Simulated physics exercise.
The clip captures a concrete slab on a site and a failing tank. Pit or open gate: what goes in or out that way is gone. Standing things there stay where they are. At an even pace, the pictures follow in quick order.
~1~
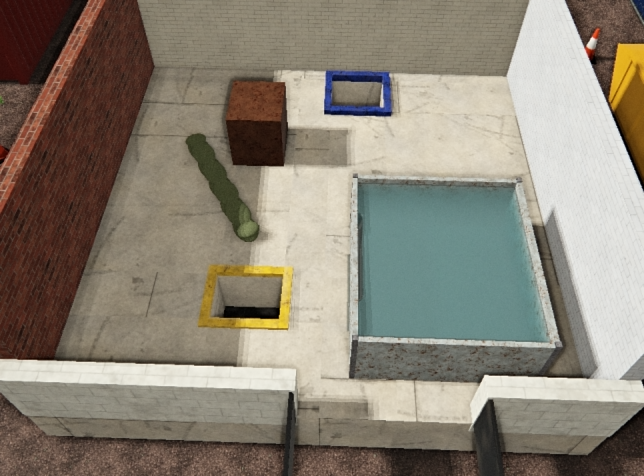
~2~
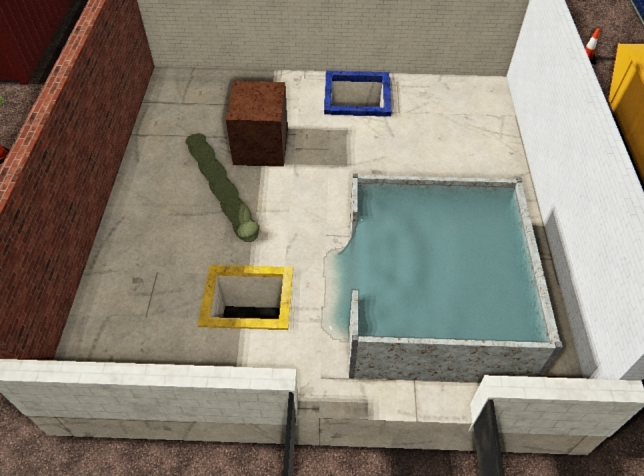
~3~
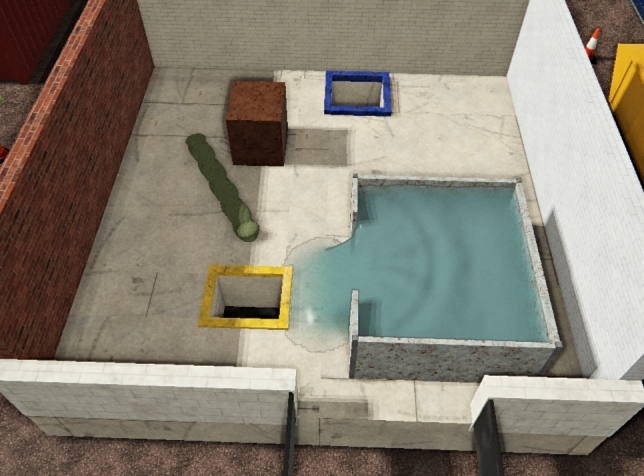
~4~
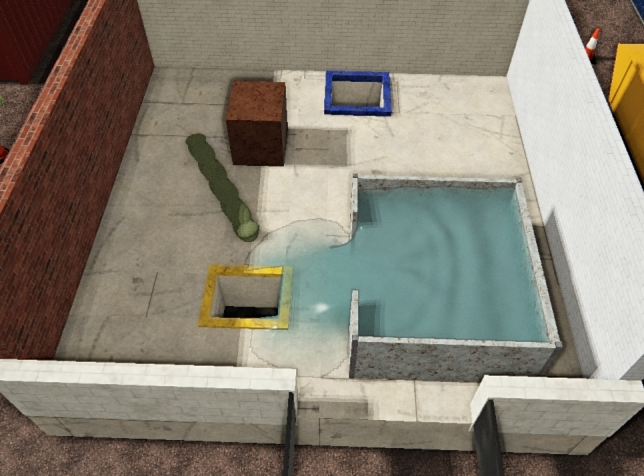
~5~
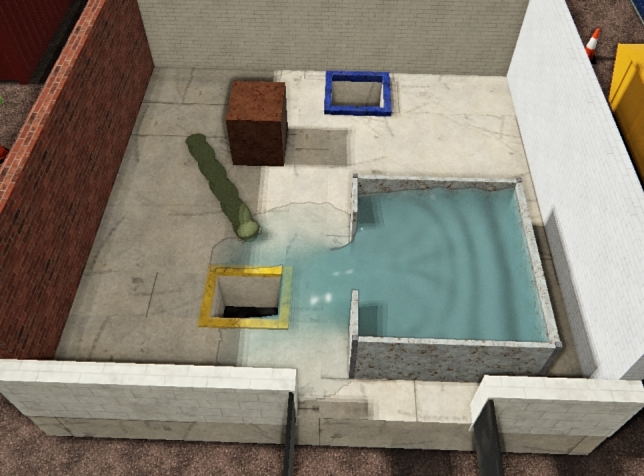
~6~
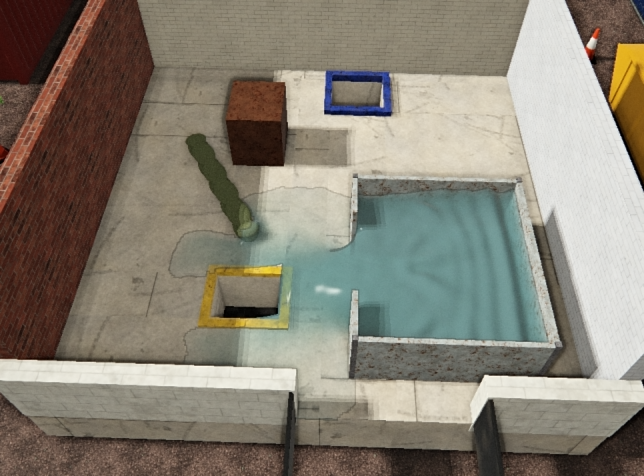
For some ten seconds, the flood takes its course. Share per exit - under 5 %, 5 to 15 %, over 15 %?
The gate will not reach five per cent, the yellow pit will not stay within fifteen per cent, the blue pit will not reach five per cent.
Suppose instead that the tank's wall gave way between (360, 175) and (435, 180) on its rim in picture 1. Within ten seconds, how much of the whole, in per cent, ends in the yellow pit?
Near 0 per cent for yellow.
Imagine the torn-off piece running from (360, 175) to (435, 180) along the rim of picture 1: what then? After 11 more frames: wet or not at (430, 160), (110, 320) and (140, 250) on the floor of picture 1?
Point 1: Inundated; point 2: Unwetted; point 3: Unwetted.
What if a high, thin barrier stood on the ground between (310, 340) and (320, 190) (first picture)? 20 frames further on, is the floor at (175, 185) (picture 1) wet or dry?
That spot: Spared.
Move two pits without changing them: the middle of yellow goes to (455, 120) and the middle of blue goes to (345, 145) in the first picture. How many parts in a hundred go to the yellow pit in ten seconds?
Result - yellow pit, 6 in a hundred.
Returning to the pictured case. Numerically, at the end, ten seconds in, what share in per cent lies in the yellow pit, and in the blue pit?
40 and 0 per cent respectively.
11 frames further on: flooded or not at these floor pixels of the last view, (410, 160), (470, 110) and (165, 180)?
Spared, spared, soaked.
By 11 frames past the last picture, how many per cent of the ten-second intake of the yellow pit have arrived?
My figure is 45 in a hundred.
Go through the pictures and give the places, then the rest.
Still water in the tank at (444, 256), in the first picture.
Water pours out at (355, 277) and has run to (337, 334), in the second picture.
The front is at (290, 328), out from the gap at (355, 279), in the third picture.
The front is at (257, 254), out from the gap at (355, 280), in the fourth picture.
The front is at (217, 256), out from the gap at (355, 280), in the fifth picture.
Water pours out at (355, 280) and has run to (186, 241), in the sixth picture.
A moment on, water covers 30 % of the floor; the gate 0 %, the yellow pit 11 %, the blue pit 0 %.
Next, water covers 40 % of the floor; the gate 0 %, the yellow pit 18 %, the blue pit 0 %.
Then, water covers 55 % of the floor; the gate 0 %, the yellow pit 27 %, the blue pit 0 %.
Later, water covers 75 % of the floor; the gate 1 %, the yellow pit 35 %, the blue pit 0 %.
In the end, water covers 90 % of the floor; the gate 2 %, the yellow pit 41 %, the blue pit 1 %.
